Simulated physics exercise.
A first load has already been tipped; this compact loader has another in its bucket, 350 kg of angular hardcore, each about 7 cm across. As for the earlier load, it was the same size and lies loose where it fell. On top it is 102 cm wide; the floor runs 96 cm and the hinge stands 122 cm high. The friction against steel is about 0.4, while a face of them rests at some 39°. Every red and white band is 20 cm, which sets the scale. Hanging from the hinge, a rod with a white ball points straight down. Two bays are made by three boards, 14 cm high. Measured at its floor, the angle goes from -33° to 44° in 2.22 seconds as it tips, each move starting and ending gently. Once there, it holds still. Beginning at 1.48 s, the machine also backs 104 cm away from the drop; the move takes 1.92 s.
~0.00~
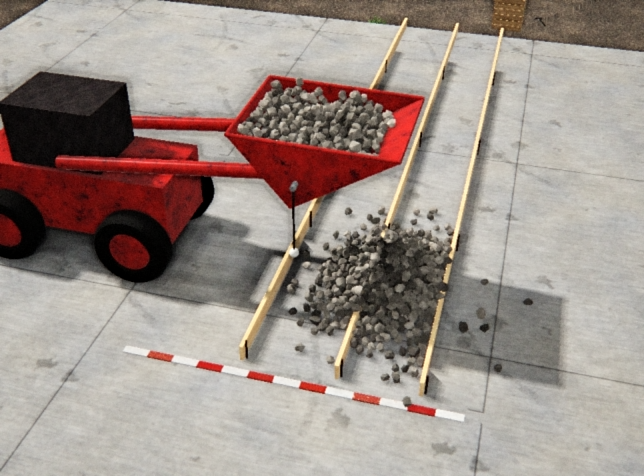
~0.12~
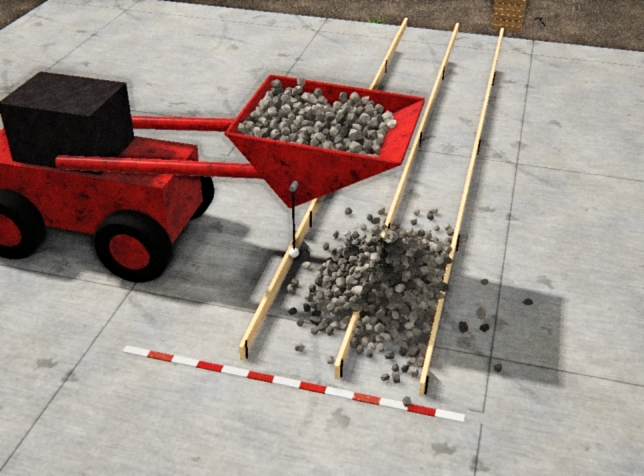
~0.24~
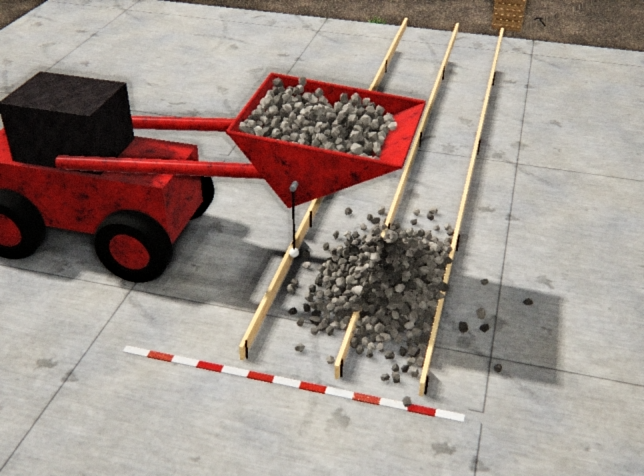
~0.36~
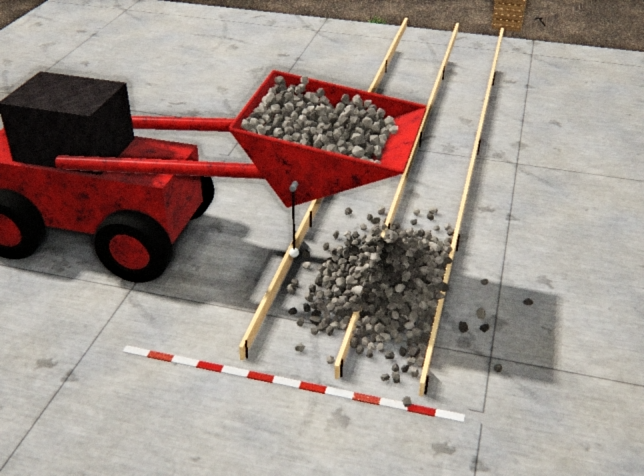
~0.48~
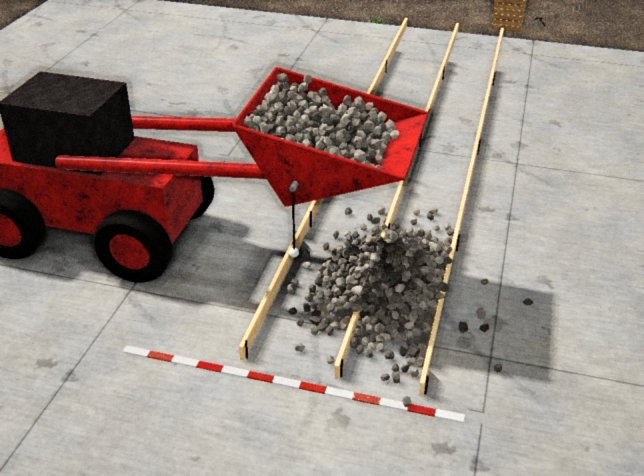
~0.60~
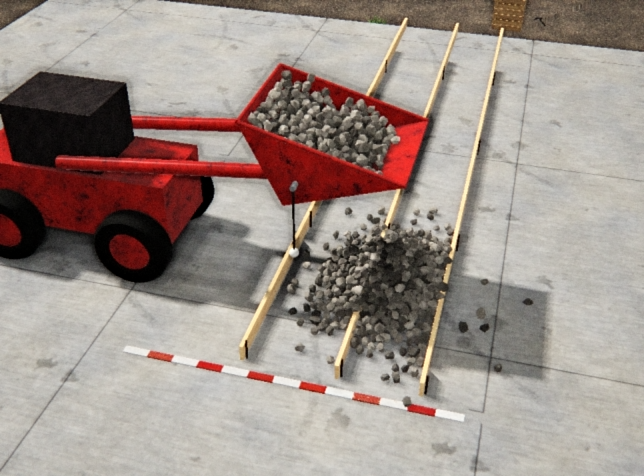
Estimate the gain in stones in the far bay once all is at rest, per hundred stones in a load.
43 per hundred.
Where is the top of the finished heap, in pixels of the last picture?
About (384, 247).
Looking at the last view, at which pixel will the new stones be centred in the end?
Centre at roughly (370, 267).
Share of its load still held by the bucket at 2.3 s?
It holds some 5 percent.
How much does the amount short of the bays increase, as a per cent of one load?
About 0 percent of one load.
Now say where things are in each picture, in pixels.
In the first frame, lip at (401, 163), floor tilted -33°, highest stones at (314, 100). The earlier load is highest near (375, 261), 28 cm above ground level, 31 % in the near bay, 68 % in the far bay, 1 % past the last board.
In the second frame, the bucket is at -32°, its lip at (401, 164); the top of the load is at (304, 99); the stones move at 0.1 m/s on average.
In the third frame, the bucket is at -30°, its lip at (402, 167); the top of the load is at (289, 95); the stones move at 0.1 m/s on average.
In the fourth frame, the bucket is at -28°, its lip at (404, 172); the top of the load is at (282, 92); the stones move at 0.1 m/s on average.
In the fifth frame, lip at (405, 179), floor tilted -24°, highest stones at (284, 90); the stones move at 0.2 m/s on average.
In the sixth frame, the bucket is at -19°, its lip at (406, 187); the top of the load is at (285, 88); the stones move at 0.2 m/s on average.
After 1.7 s the floor is at 32°; in per cent of one load, 97 in the bucket, 31 in the near bay, 71 in the far bay, 1 past the last board; the foremost stones are at (478, 312).
After 2.3 s the floor is at 44°; in per cent of one load, 3 in the bucket, 78 in the near bay, 114 in the far bay, 4 past the last board; the foremost stones are at (492, 312).
After 3.8 s the floor is at 44°; in per cent of one load, 0 in the bucket, 82 in the near bay, 111 in the far bay, 8 past the last board; the foremost stones are at (514, 319).
After 6.5 s the floor is at 44°; in per cent of one load, 0 in the bucket, 82 in the near bay, 111 in the far bay, 8 past the last board; the foremost stones are at (514, 319). Net gain in the far bay, 43.
